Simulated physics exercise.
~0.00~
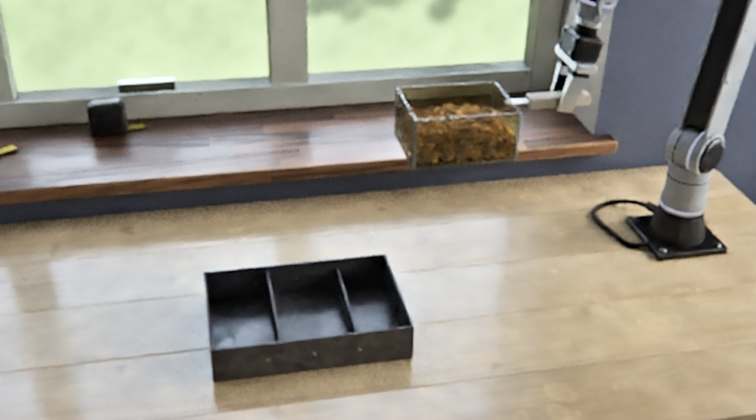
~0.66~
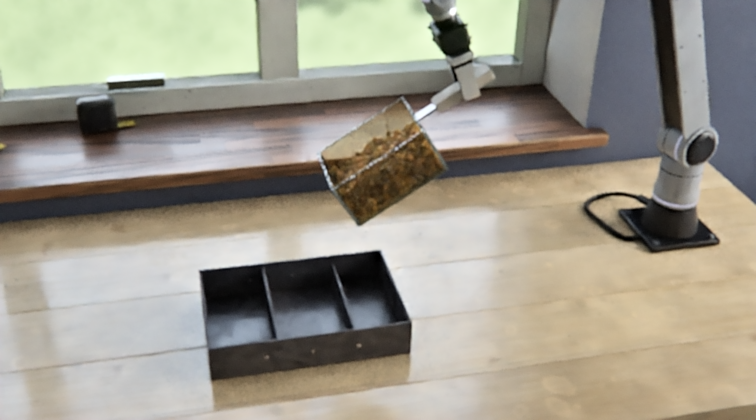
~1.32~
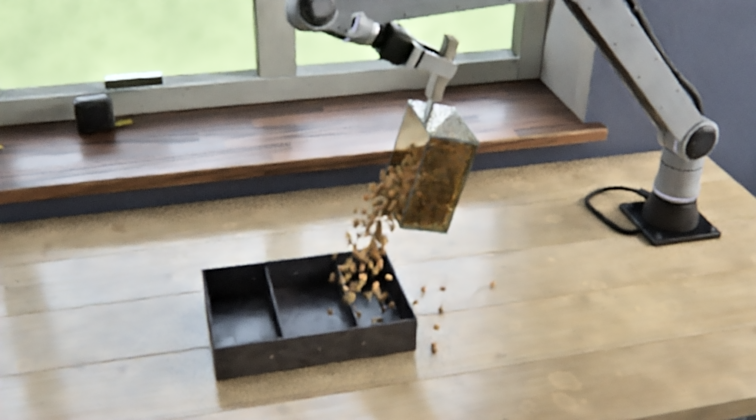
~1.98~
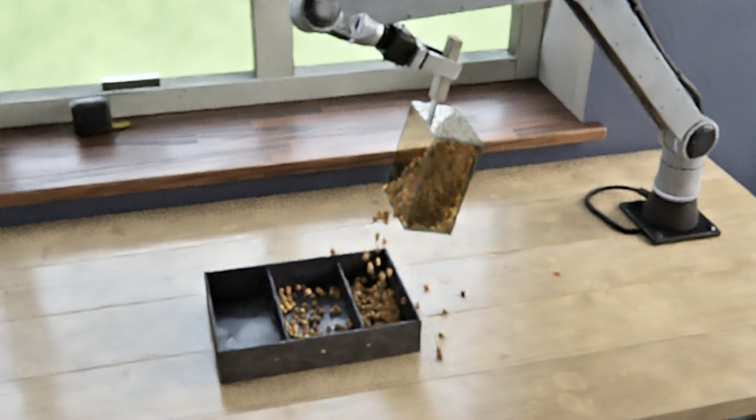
The footage shows a robot arm lifting a clear box of dried chickpeas from near a windowsill, moving it left and tipping it steeply over a black divided tray, so chickpeas pour into the middle and right compartments, a few scattering on the wooden table while many remain in the box.
